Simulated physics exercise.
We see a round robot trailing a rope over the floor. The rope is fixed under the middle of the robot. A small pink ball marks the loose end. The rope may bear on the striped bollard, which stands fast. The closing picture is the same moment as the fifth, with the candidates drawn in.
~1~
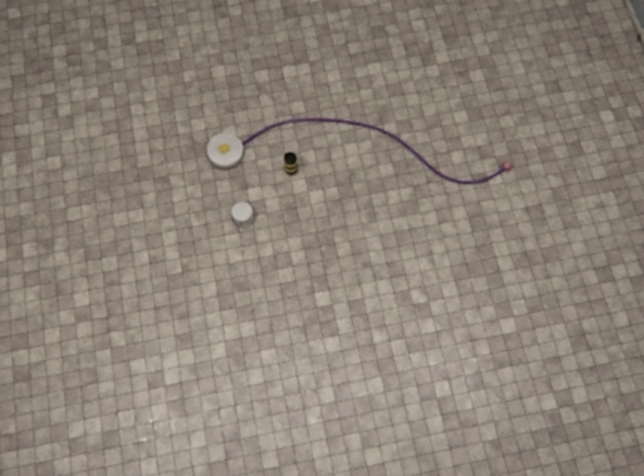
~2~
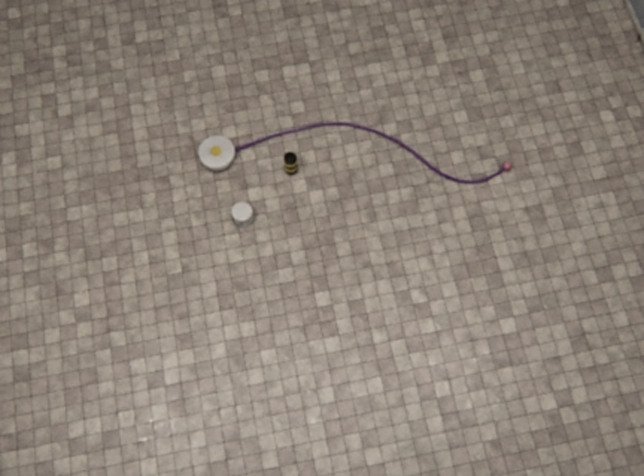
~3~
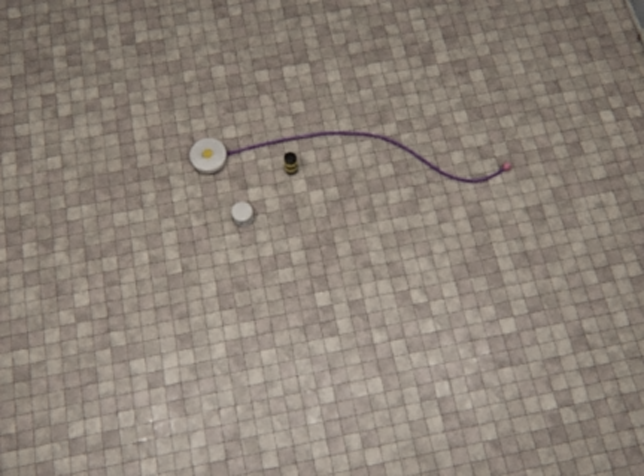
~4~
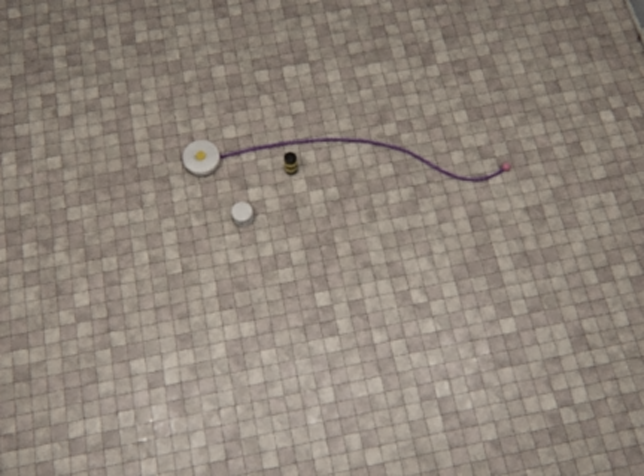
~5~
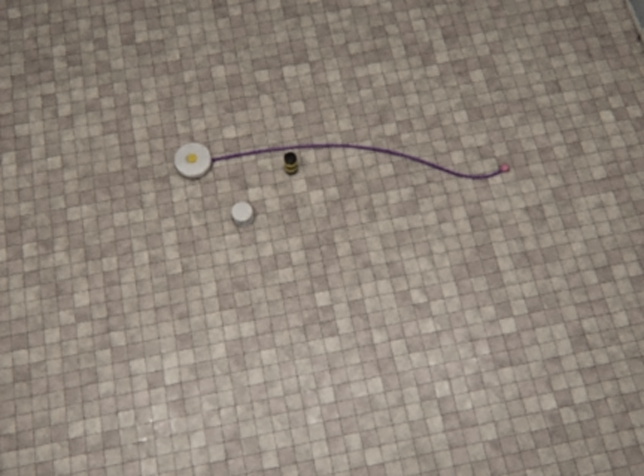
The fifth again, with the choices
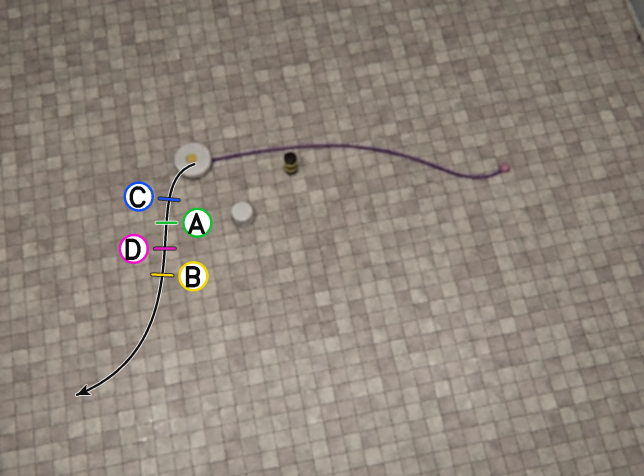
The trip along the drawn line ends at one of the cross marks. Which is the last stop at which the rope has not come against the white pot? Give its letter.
It can go as far as B.
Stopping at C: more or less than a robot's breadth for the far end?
By then, less.
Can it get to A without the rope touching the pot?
Yes.
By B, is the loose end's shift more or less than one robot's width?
By then, more.
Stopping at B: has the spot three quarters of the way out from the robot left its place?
Yes.
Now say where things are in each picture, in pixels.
The first picture shows white pot (243, 215); bollard (291, 164); robot (225, 151).
The second picture shows robot (217, 154); free end (507, 166); white pot (243, 215).
The third picture shows robot (209, 157); free end (507, 166); white pot (243, 215).
The fourth picture shows robot (202, 159); free end (507, 167); white pot (243, 215).
The fifth picture shows robot (193, 161); free end (505, 168); white pot (243, 215); bollard (291, 164).
On the marked copy, A at (166, 223); B at (162, 275); C at (169, 199); D at (165, 249); the route from (194, 164) via (161, 285) to (77, 395).
With B. Early on, robot (169, 194), middle of the rope (327, 158), free end (484, 171).
Further on, robot (164, 235), middle of the rope (309, 163), free end (466, 169).
At the end, robot (161, 273), middle of the rope (285, 166), free end (441, 166); only the bollard has been touched, if anything.
As for the rest, A is safe but short; C is safe but short; D is safe but short.
